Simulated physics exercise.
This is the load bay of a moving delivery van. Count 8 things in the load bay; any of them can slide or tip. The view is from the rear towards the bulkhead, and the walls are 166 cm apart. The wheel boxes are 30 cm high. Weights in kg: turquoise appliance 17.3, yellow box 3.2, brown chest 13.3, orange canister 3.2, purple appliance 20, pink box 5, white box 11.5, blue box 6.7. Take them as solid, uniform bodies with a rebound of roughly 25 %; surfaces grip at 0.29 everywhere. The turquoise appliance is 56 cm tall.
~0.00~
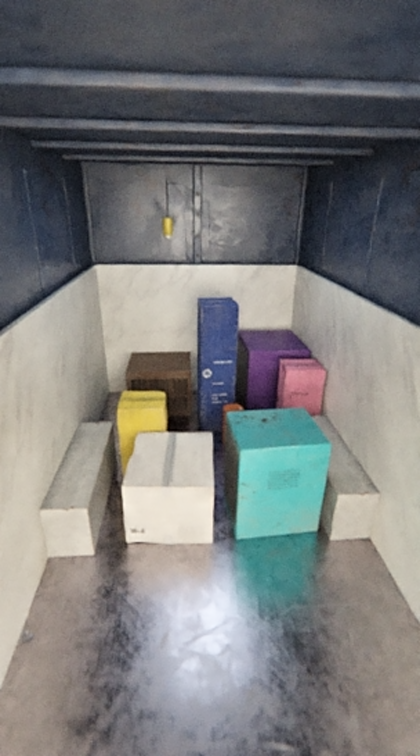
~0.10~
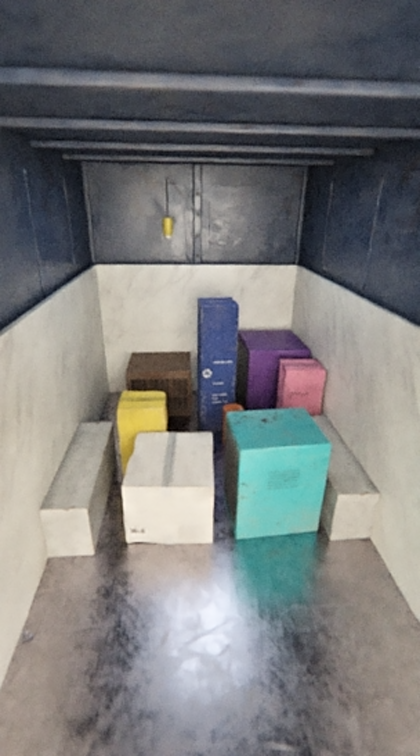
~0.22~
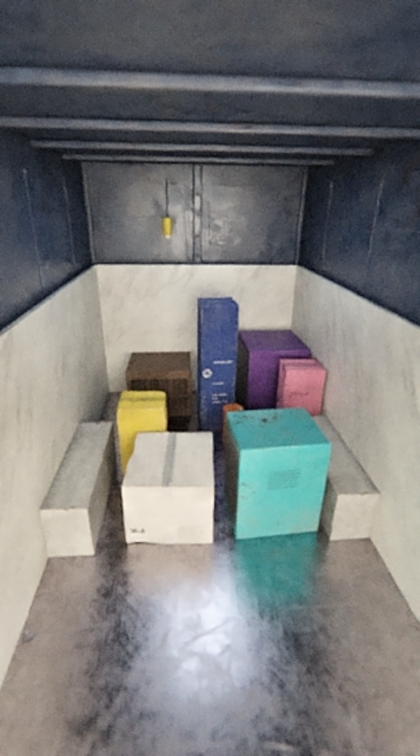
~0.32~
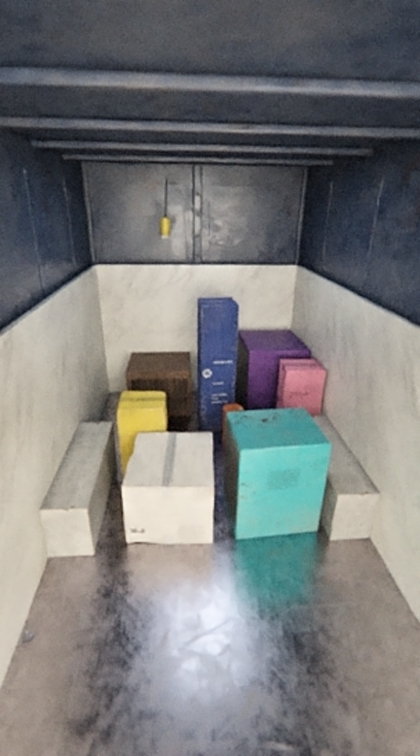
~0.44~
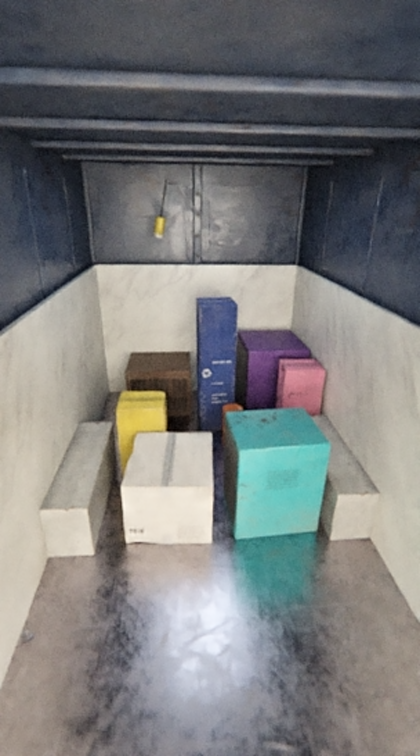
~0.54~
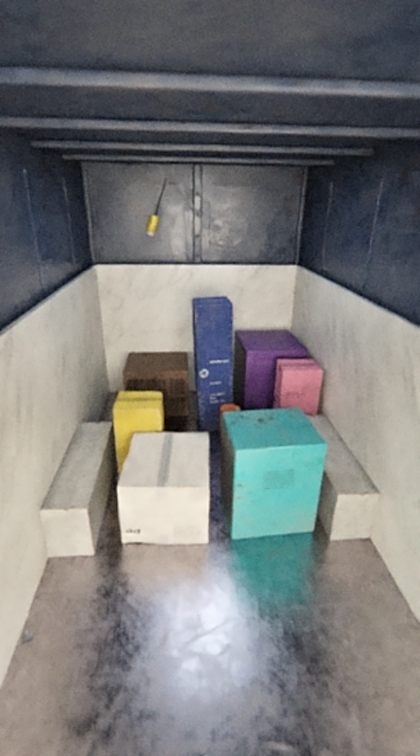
Coloured boxes standing in a van's load bay, barely shifting left after a hanging yellow object swings left near the bulkhead.
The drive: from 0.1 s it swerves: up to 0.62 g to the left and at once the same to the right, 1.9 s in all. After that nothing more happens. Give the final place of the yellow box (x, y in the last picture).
Resting place of the yellow box: (198, 433).
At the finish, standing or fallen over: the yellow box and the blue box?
The yellow box keeps standing; the blue box falls over.
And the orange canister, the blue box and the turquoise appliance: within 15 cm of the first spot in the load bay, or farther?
The orange canister holds its spot; the blue box leaves its spot; the turquoise appliance stays put.
After 0.94 s, push 0.15 g left; yellow box moved 7 cm near (134, 435); blue box 29° off upright; pink box moved 30 cm.
After 1.74 s, push 0.34 g right; yellow box moved 11 cm near (161, 434); blue box 49° off upright; pink box moved 23 cm.
In the end (2.6 s), toppled in the load bay, blue box; not toppled but over 15 cm from the start, yellow box and brown chest; the other 5 under 15 cm from the start. At the end, from the last picture's camera, yellow box near (198, 433).
